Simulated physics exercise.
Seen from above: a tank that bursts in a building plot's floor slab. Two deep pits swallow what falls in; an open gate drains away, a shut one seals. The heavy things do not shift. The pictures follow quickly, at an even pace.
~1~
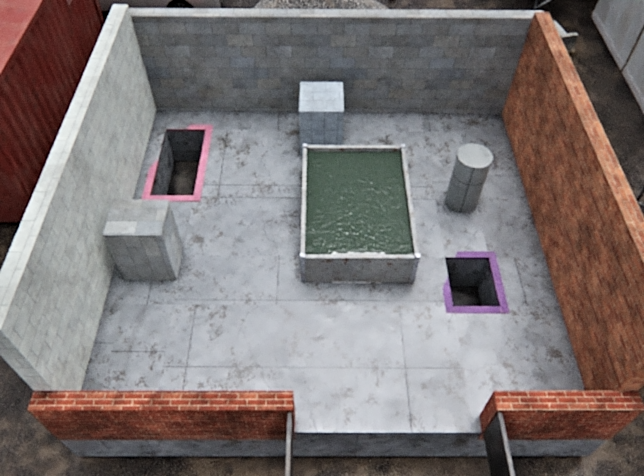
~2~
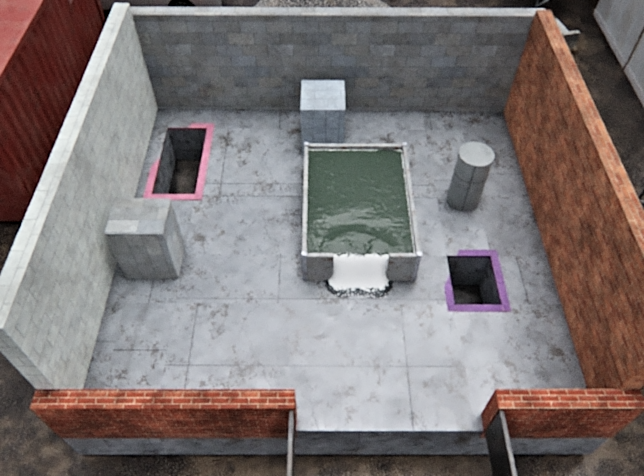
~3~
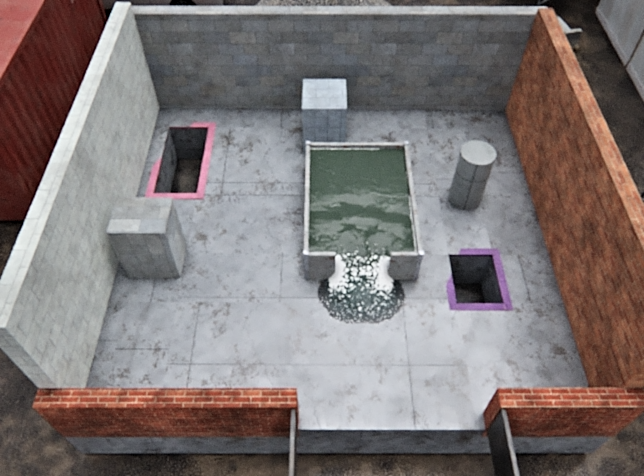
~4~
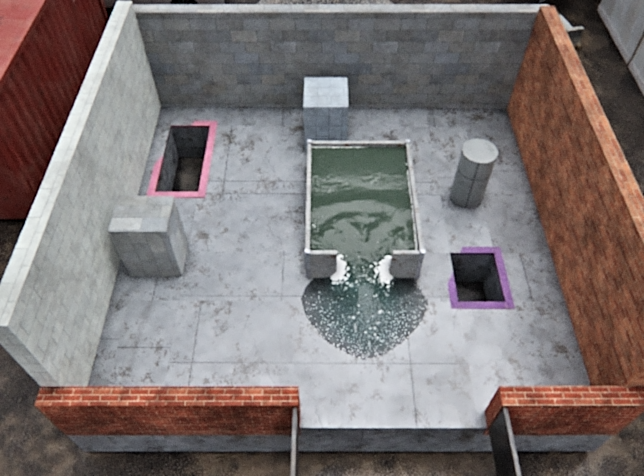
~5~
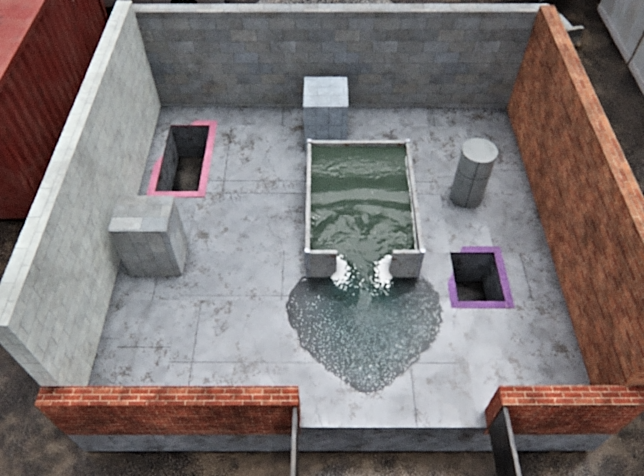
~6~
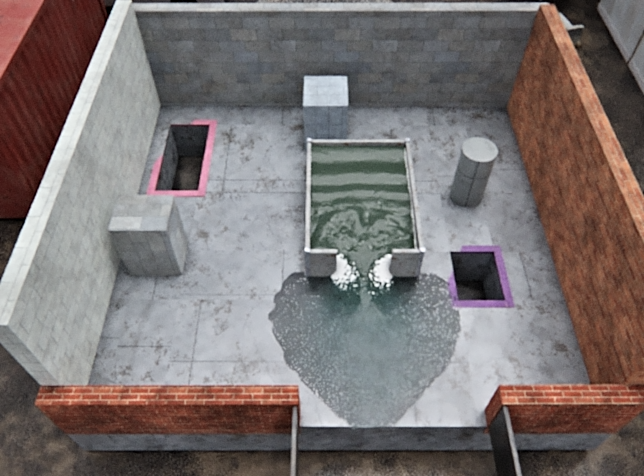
On a walled concrete floor with two pits, the front of a tank of green water gave way, and water poured through the gap and fanned out across the slab toward the brick wall's opening.
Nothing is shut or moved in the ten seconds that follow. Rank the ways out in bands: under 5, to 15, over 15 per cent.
The gate takes over 15 %; the purple pit takes under 5 %; the pink pit takes under 5 %.
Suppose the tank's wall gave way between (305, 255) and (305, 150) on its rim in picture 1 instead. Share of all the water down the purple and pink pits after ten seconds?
In per cent: Purple 2, pink 45.
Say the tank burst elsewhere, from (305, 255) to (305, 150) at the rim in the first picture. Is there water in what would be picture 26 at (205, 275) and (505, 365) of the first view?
In turn: Awash, dry.
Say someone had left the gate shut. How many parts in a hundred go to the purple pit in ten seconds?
Roughly, in per cent: Purple 10.
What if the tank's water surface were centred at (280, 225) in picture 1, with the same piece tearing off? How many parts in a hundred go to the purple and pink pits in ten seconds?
Roughly, in per cent: Purple 0, pink 8.
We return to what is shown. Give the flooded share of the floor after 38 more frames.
Close to 45 %.
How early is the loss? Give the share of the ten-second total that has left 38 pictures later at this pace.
Near 75 in a hundred.
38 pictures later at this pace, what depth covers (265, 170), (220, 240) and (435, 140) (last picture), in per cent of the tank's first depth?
About 0, 0 and 0 per cent.
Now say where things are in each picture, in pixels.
In the first frame, still water in the tank at (357, 200).
In the second frame, water pours out at (360, 271) and has run to (331, 284).
In the third frame, the front is at (354, 318), out from the gap at (362, 270).
In the fourth frame, water pours out at (363, 269) and has run to (378, 350).
In the fifth frame, the front is at a hidden place, out from the gap at (363, 268).
In the sixth frame, the front is at a hidden place, out from the gap at (363, 267).
A moment on, water covers 20 % of the floor; the gate 5 %, the purple pit 0 %, the pink pit 0 %.
Next, water covers 25 % of the floor; the gate 14 %, the purple pit 0 %, the pink pit 0 %.
Then, water covers 30 % of the floor; the gate 27 %, the purple pit 0 %, the pink pit 0 %.
Later, water covers 45 % of the floor; the gate 40 %, the purple pit 1 %, the pink pit 0 %.
In the end, water covers 50 % of the floor; the gate 52 %, the purple pit 2 %, the pink pit 1 %.
